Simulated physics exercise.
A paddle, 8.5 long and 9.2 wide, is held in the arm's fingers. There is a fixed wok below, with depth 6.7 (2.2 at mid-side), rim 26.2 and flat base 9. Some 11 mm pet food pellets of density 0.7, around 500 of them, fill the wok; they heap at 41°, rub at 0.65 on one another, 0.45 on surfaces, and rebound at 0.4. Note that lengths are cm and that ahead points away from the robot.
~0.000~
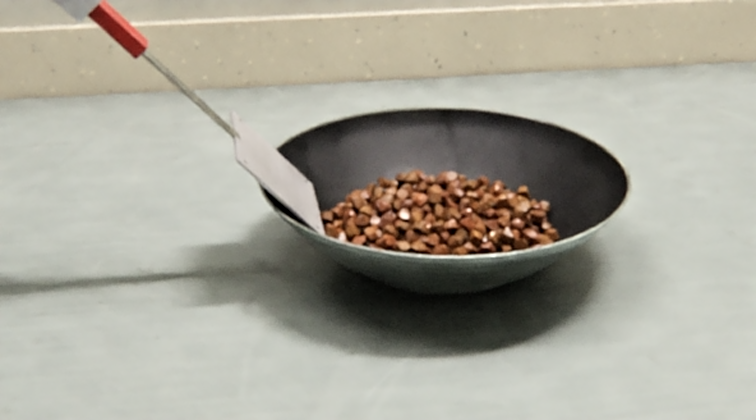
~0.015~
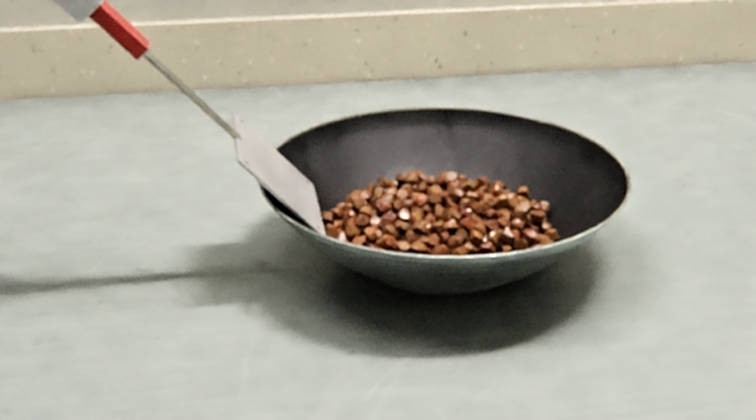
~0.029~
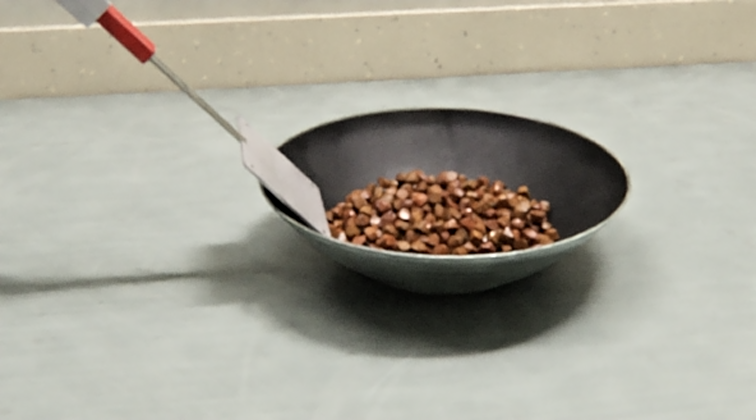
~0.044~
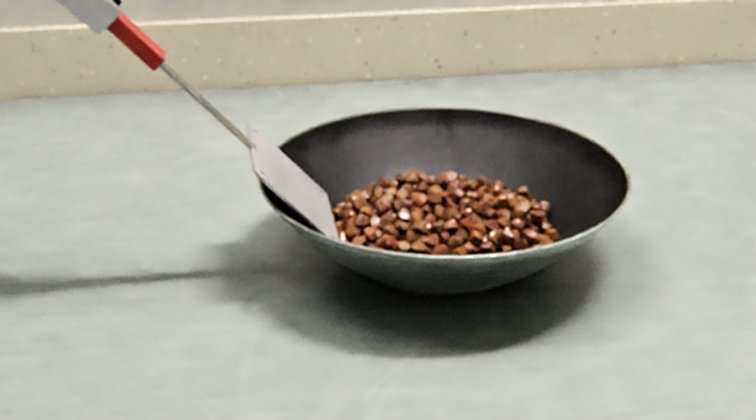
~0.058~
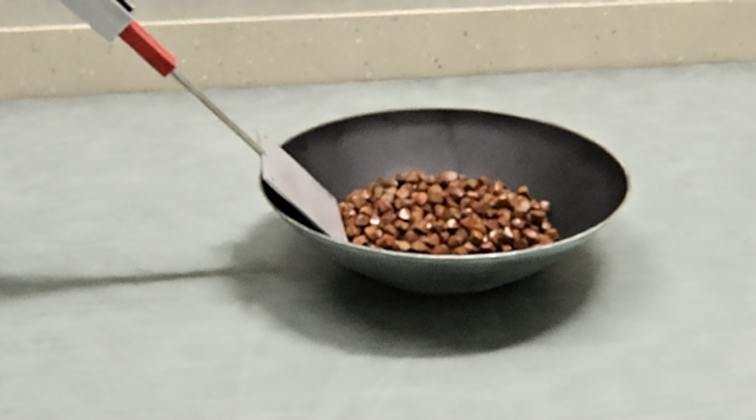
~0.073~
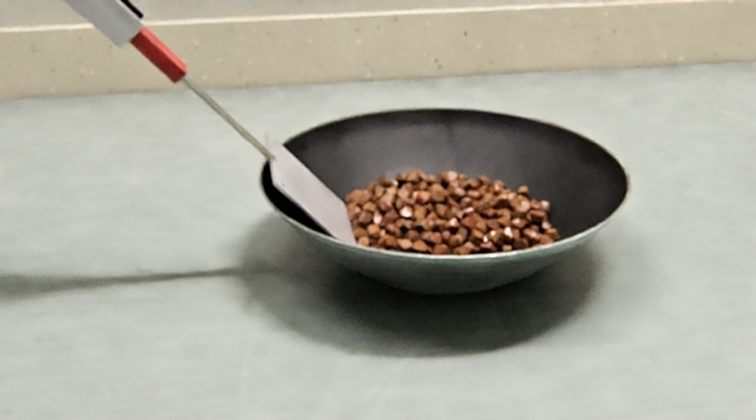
A robot arm slowly slides a spatula rightward and down against brown pieces in a dark wok.
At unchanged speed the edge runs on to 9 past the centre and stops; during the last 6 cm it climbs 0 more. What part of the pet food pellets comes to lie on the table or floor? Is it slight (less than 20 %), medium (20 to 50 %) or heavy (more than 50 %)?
Medium.
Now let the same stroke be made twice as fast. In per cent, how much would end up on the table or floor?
I'd say close to 55 per cent.
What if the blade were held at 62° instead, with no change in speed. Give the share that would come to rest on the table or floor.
Around 40 in a hundred.
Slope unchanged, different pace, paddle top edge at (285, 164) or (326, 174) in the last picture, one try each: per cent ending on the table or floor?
Estimates: Near 45 %, near 65 %.
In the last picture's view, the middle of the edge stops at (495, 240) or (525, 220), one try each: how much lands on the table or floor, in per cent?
I'd say some 5 per cent, then some 15 per cent.
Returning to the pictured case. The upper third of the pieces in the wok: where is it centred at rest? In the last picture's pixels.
Centre: Roughly (580, 168).
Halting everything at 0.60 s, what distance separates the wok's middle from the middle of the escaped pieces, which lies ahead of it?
Distance ahead of centre: Approx. 18 cm.
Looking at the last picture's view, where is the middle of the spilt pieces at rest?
It ends up around (687, 235).
By 0.20 s, sloping 48°, highest piece 6 above the table; 499 in the wok.
By 0.33 s, sloping 48°, highest piece 10 above the table; 487 in the wok, 12 on the blade or in flight.
By 0.60 s, sloping 48°, highest piece 8 above the table; 318 in the wok, 173 on the table or floor, 8 on the blade or in flight.
By 1.65 s, sloping 48°, highest piece 8 above the table; 316 in the wok, 183 on the table or floor.
Final count, 316 in the wok, 183 on the table or floor. That is 37 % on the table or floor.
